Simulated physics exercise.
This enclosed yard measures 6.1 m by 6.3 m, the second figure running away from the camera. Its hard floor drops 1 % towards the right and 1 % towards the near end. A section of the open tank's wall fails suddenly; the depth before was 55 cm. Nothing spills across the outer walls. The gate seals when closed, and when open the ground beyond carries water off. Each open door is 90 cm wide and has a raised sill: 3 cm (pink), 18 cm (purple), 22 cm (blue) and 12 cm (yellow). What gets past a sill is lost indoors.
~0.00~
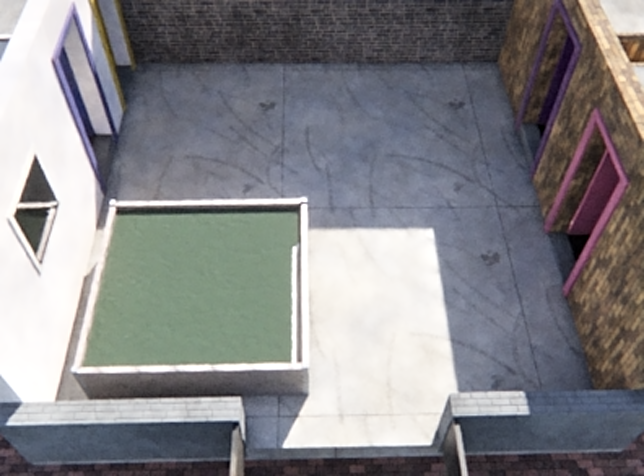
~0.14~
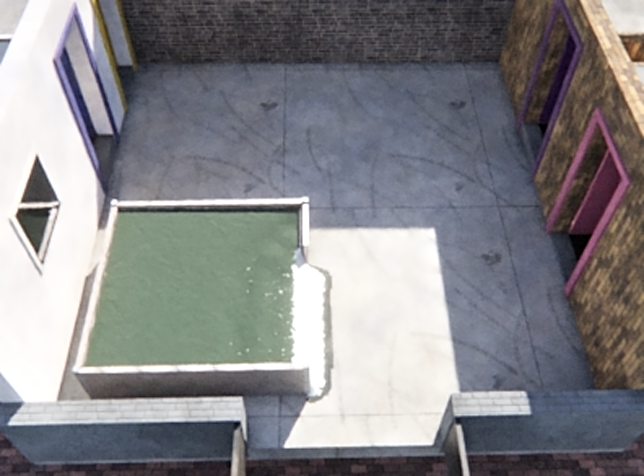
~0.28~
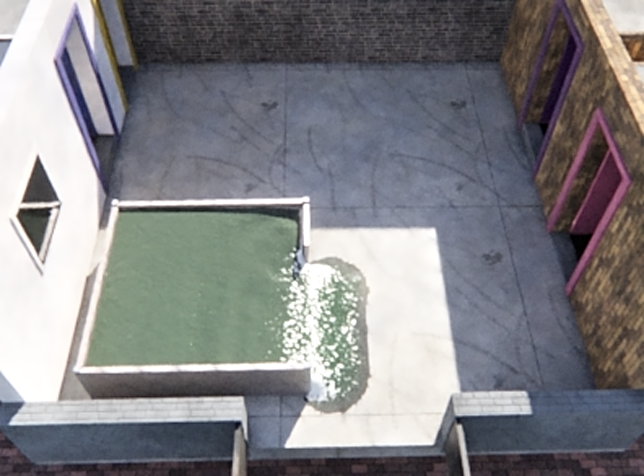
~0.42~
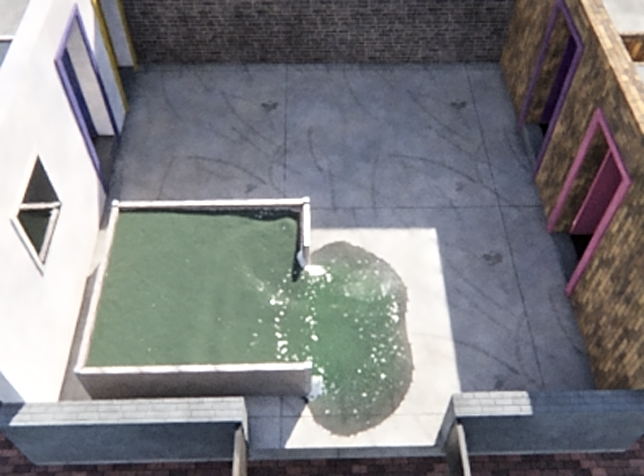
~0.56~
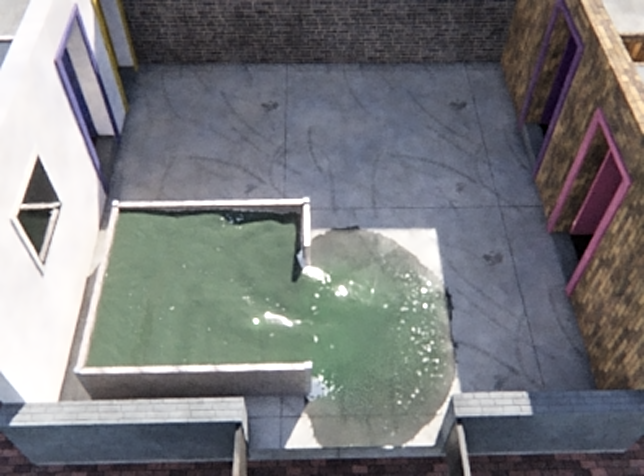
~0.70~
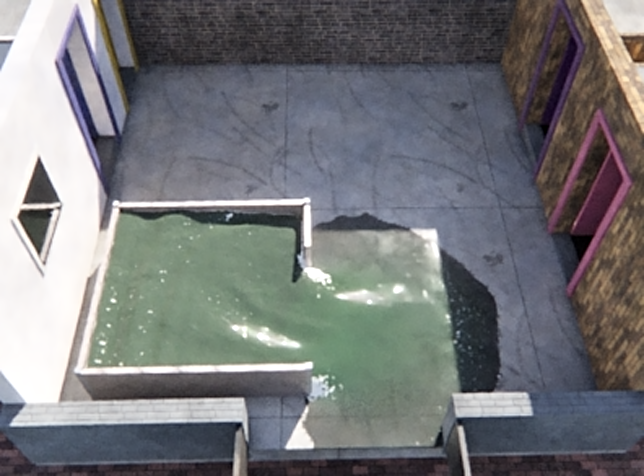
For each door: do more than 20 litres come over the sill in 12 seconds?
The water let in: At the pink door it passes the limit; at the purple door it keeps below the limit; at the blue door it stays under the limit; at the yellow door it stays under the limit.
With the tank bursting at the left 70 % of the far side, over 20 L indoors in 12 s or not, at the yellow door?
Then: Yellow over.
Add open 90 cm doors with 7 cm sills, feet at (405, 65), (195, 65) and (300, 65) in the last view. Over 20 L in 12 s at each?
In that order: Past it, not over, below.
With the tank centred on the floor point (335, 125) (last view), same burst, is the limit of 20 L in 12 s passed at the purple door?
Then: Purple past it.
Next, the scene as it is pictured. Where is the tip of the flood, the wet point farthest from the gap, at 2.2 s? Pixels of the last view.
Near (523, 172).
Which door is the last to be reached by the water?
Last comes the blue one.
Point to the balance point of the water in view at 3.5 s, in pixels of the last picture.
Near (372, 307).
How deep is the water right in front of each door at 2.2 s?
In cm: Pink 17, purple 2, blue 0, yellow 0.
After 1.4 s water covers 30 % of the floor and is deepest (31 cm) near (317, 366); pink door 8 cm at the sill, 5 L in, purple door not reached, blue door not reached, yellow door not reached.
After 2.2 s water covers 30 % of the floor and is deepest (45 cm) near (595, 421); pink door 17 cm at the sill, 71 L in, purple door not reached, blue door not reached, yellow door not reached.
After 3.5 s water covers 35 % of the floor and is deepest (31 cm) near (595, 421); pink door 17 cm at the sill, 211 L in, purple door 11 cm at the sill, 0 L in, blue door not reached, yellow door not reached.
After 7.0 s water covers 65 % of the floor and is deepest (16 cm) near (562, 422); pink door 11 cm at the sill, 341 L in, purple door 8 cm at the sill, 0 L in, blue door not reached, yellow door not reached.
After 12.0 s water covers 95 % of the floor and is deepest (10 cm) near (106, 204); pink door 7 cm at the sill, 437 L in, purple door 8 cm at the sill, 0 L in, blue door 5 cm at the sill, 0 L in, yellow door 4 cm at the sill, 0 L in.
